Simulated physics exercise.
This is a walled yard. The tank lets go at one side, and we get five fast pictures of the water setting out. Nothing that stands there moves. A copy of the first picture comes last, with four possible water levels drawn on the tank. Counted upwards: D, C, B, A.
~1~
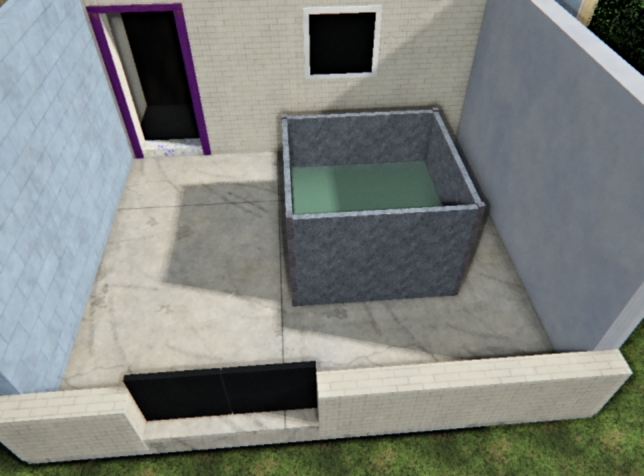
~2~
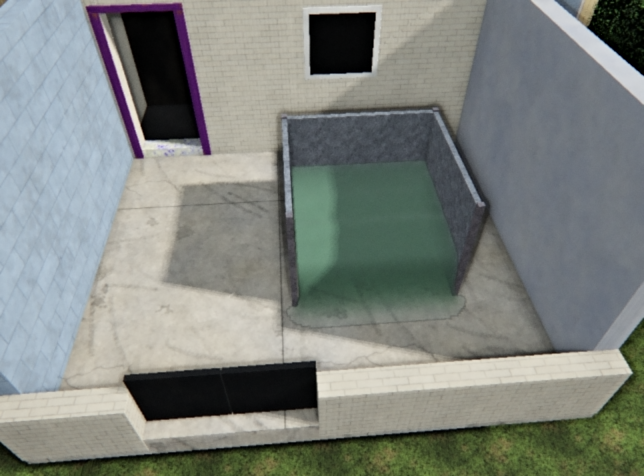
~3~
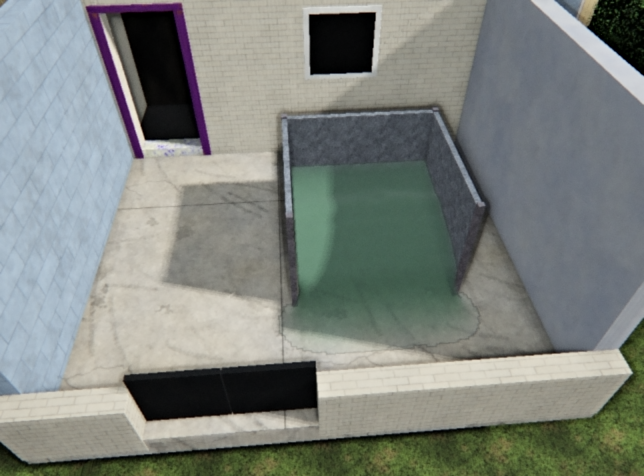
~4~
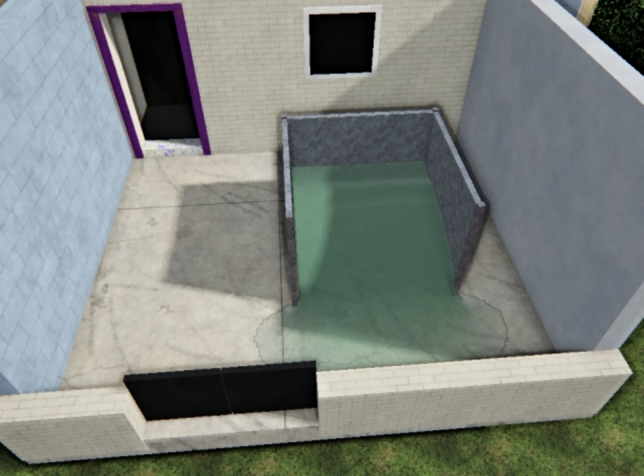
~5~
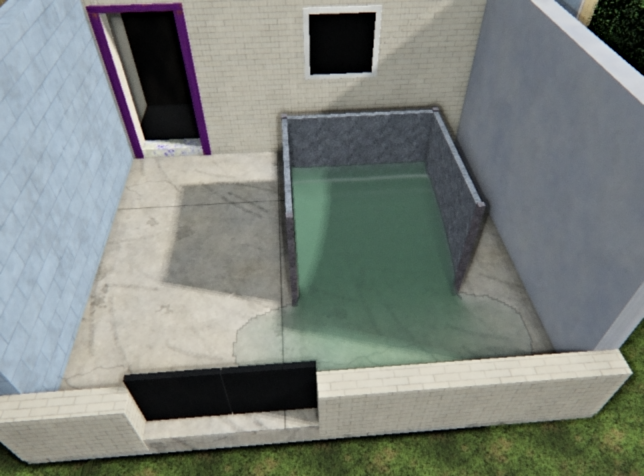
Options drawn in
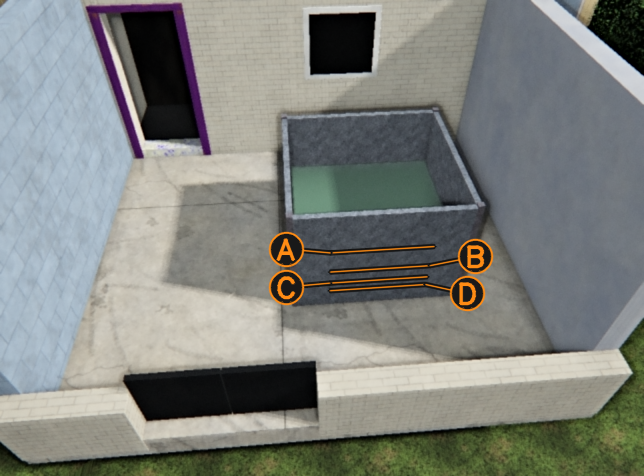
Green water spreads out of a gray tank across the yard floor after its front wall vanishes.
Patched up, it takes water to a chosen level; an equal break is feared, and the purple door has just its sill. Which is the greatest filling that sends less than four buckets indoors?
Choose B.
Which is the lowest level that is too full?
Level A.
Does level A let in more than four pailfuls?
Yes, that goes wrong.
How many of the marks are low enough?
Three of the four.
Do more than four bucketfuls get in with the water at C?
No.
In orange, A at (382, 249); B at (380, 268); C at (378, 279); D at (378, 287); from the bottom up D, C, B, A.
Choosing A, about 11 bucketfuls get in.
Choosing B, a bucket or two gets in.
Choosing C, nothing gets over.
Choosing D, nothing gets over.
